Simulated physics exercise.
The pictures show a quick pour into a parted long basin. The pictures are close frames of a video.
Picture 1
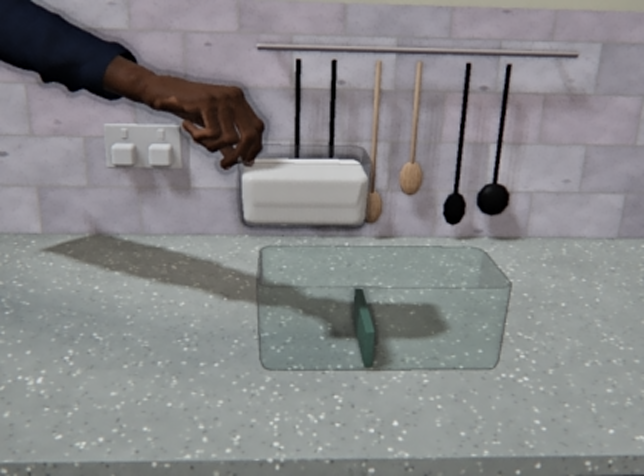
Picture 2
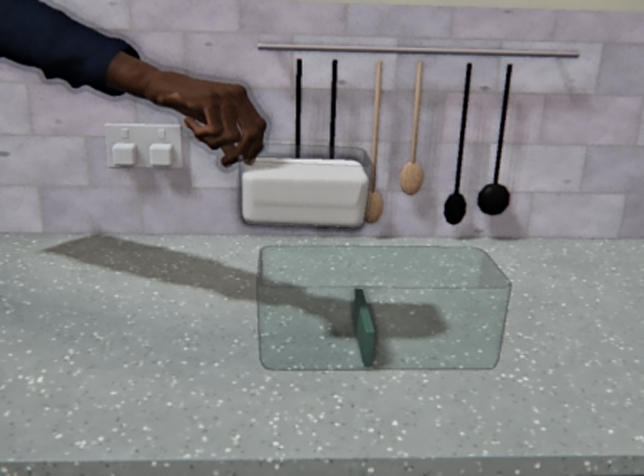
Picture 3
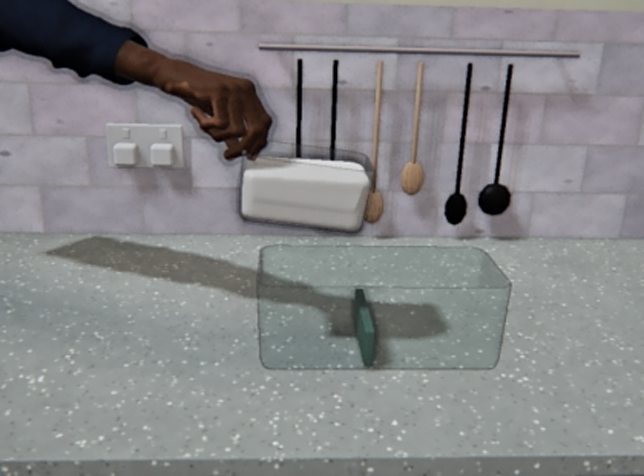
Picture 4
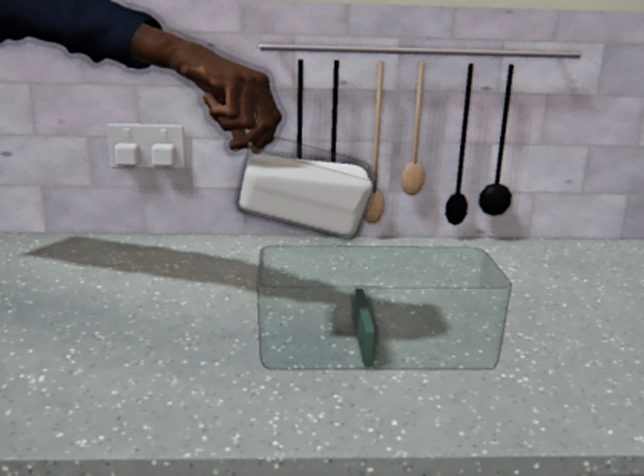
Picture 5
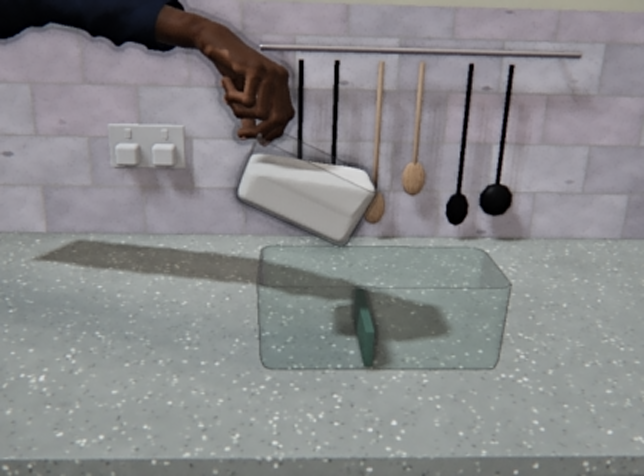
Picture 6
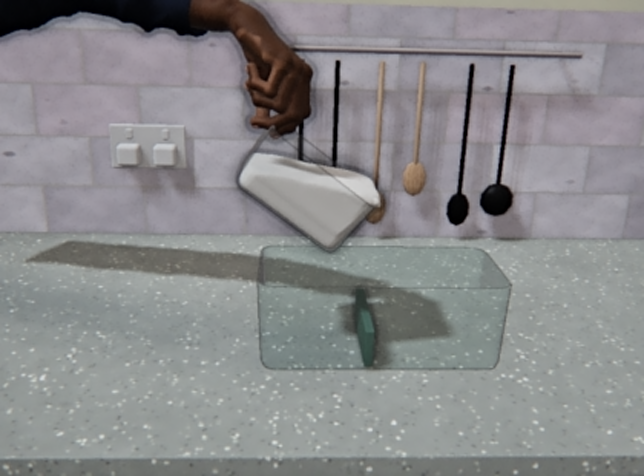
A dark-skinned hand in a navy sleeve, at upper left, moves slightly right and tilts a clear container of white milk, its right end dipping steadily lower. Below it, a clear, green-tinted long basin with a dark green dividing wall sits on a speckled grey counter, shadows stretching across. The still, front-on kitchen view shows pale pinkish tiles, white switches and hanging black and wooden utensils.
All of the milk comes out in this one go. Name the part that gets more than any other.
It is the right-hand one.
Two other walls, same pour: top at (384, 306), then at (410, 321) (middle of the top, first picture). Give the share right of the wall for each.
In turn 45 and 35 in a hundred.
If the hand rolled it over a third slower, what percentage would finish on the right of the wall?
Roughly 75 in a hundred.
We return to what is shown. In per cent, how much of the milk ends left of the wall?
About 30 per cent.
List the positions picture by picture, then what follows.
It leans 0°; its right rim is at (367, 157); the milk meets the walls at (244, 167) and (364, 169); the long basin's rim runs from (259, 266) to (497, 268); the wall's top is at (364, 310), in the first picture.
It leans 2°; its right rim is at (368, 159); the milk meets the walls at (244, 166) and (364, 169), in the second picture.
It leans 7°; its right rim is at (370, 164); the milk meets the walls at (246, 165) and (366, 172), in the third picture.
It leans 15°; its right rim is at (372, 173); the milk meets the walls at (248, 163) and (369, 175), in the fourth picture.
It leans 25°; its right rim is at (372, 185); the milk meets the walls at (248, 164) and (373, 178), in the fifth picture.
It leans 37°; its right rim is at (370, 199); the milk meets the walls at (246, 161) and (365, 186); 4 per cent is over the edge, in the sixth picture.
A moment on, the tilt is 103° and 18 per cent is still to pour, 4 is left of the wall and 53 right of it.
Next, the tilt is 107° and 3 per cent is still to pour, 18 is left of the wall and 62 right of it.
Then the tilt is 107° and 0 per cent is still to pour, 25 is left of the wall and 65 right of it.
Later the tilt is 107° and 0 per cent is still to pour, 29 is left of the wall and 65 right of it.
In the end 32 per cent lies left of the wall, 63 right of it and 6 outside.
